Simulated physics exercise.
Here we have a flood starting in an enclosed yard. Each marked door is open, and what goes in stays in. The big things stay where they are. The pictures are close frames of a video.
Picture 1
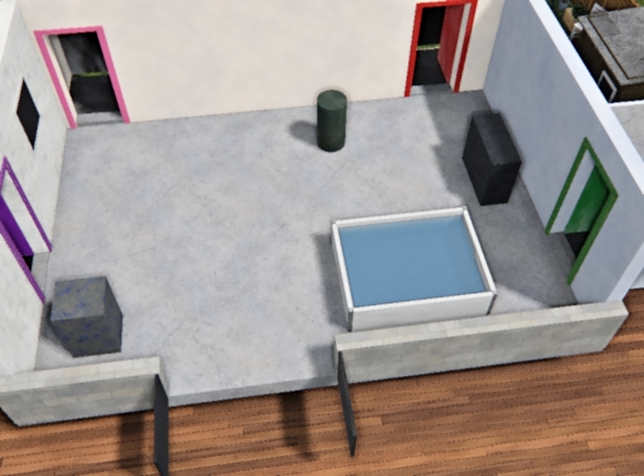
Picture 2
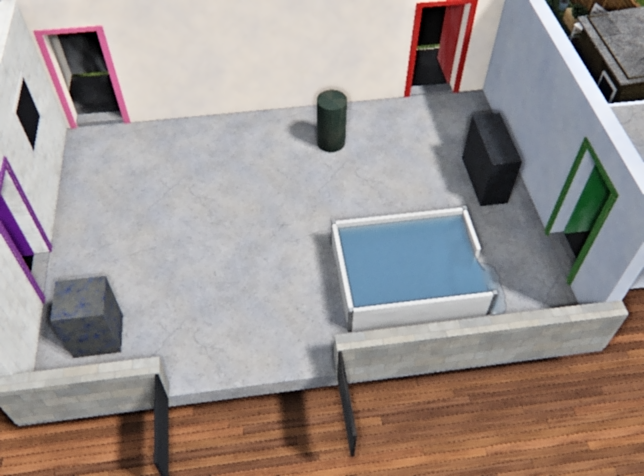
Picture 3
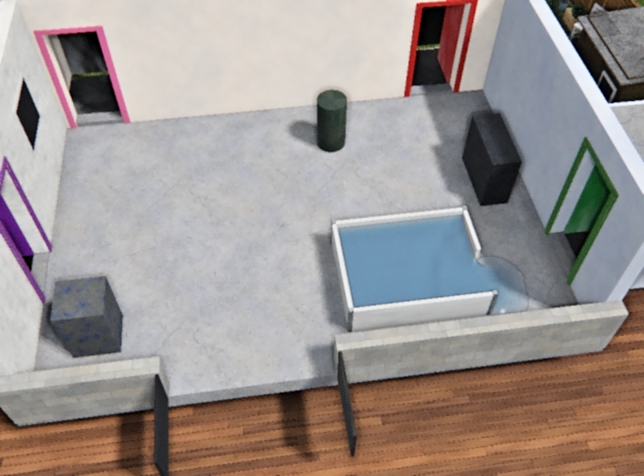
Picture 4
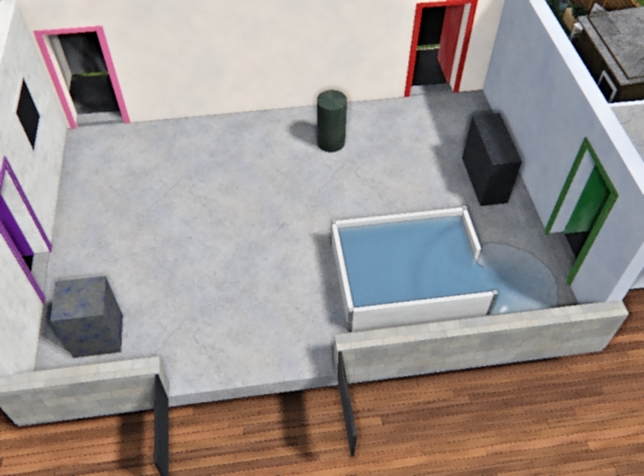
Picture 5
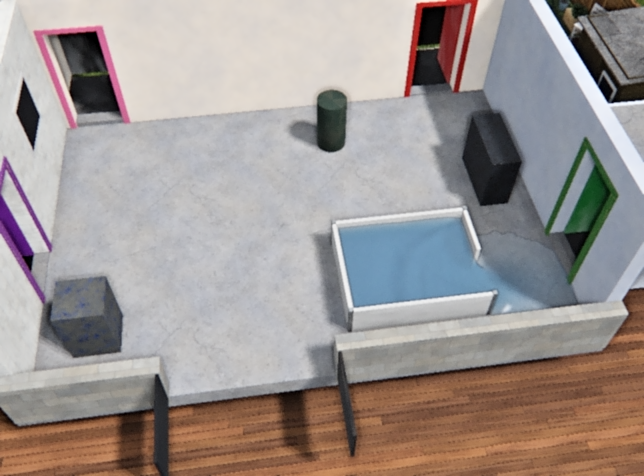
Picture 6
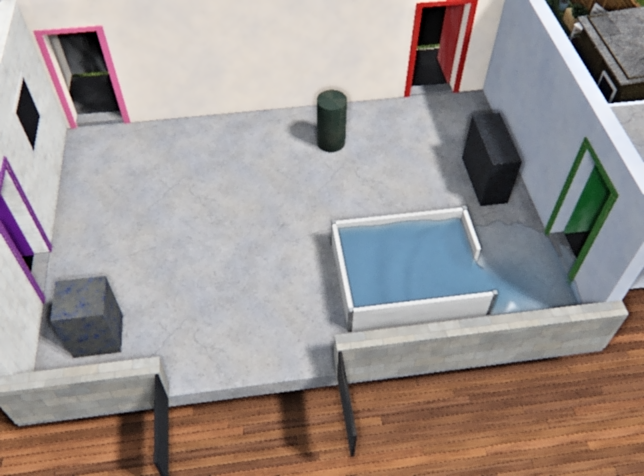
Water pours through a gap in the white tank's right side and spreads across the grey floor.
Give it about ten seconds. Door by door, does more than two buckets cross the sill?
One by one: The pink door admits no more than that; the purple door admits no more than that; the green door lets in a lot; the red door lets in a lot.
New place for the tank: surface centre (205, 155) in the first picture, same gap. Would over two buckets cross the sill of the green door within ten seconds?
One by one: The green door is under.
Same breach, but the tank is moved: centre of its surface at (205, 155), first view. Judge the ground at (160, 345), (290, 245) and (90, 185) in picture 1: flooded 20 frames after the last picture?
In turn: Free of water, free of water, clear.
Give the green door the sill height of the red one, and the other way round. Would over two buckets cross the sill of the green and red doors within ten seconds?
My reading: The green one is over, the red one stays under.
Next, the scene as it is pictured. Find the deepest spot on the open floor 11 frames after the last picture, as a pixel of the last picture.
Roughly at (543, 301).
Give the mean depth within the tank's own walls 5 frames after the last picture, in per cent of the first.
Close to 76 %.
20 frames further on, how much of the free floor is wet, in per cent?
Some 20 per cent.
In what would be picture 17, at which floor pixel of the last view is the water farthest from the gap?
Around (508, 146).
A moment on, water covers 5 % of the floor; the pink door not reached, the purple door not reached, the green door over two buckets in, the red door not reached.
Next, water covers 10 % of the floor; the pink door not reached, the purple door not reached, the green door far over two buckets in, the red door not reached.
Then, water covers 20 % of the floor; the pink door not reached, the purple door not reached, the green door far over two buckets in, the red door not reached.
Later, water covers 40 % of the floor; the pink door not reached, the purple door not reached, the green door far over two buckets in, the red door over two buckets in.
In the end, water covers 65 % of the floor; the pink door not reached, the purple door not reached, the green door far over two buckets in, the red door over two buckets in.
